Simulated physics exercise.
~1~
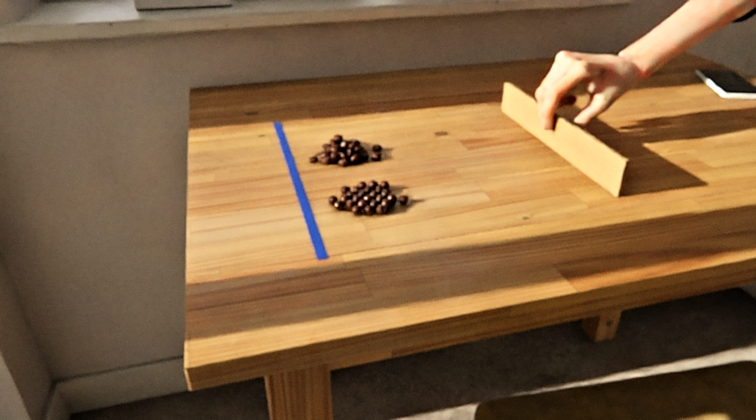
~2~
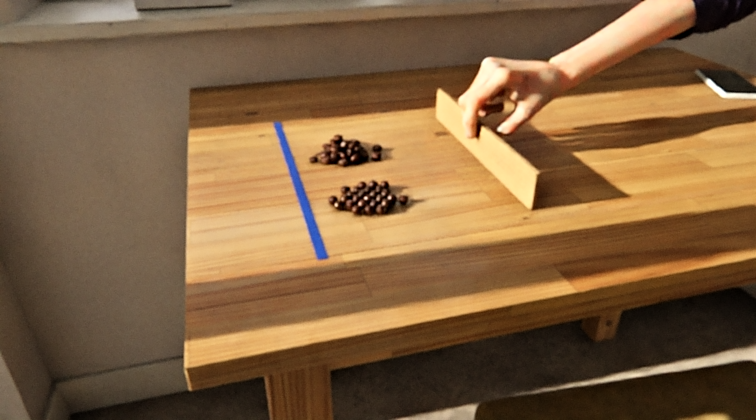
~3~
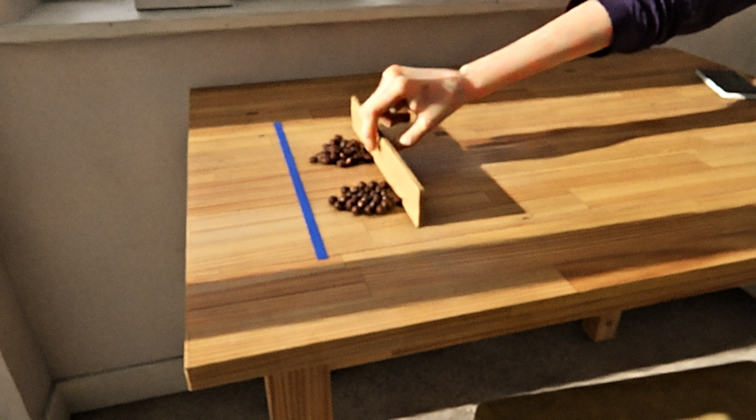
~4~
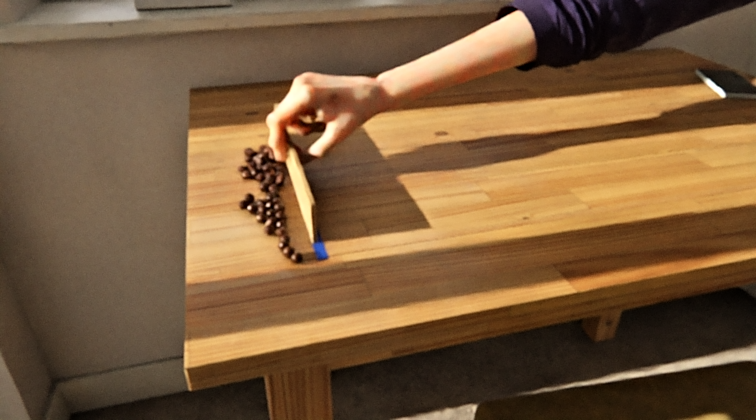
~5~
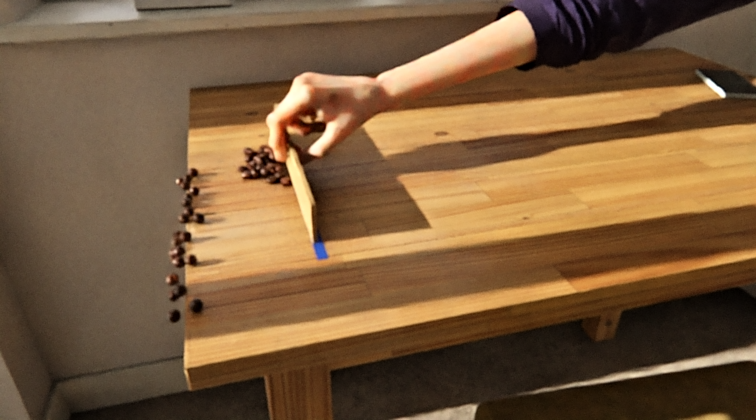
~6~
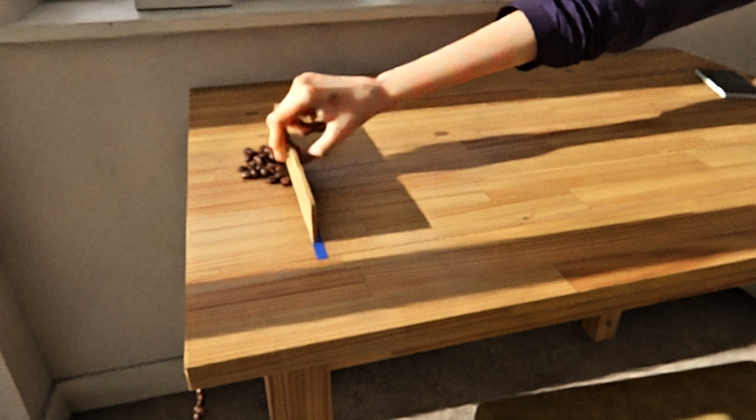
Hand sliding a piece of card left to blue tape, front heap of dark beads rolling off the table, back heap staying.
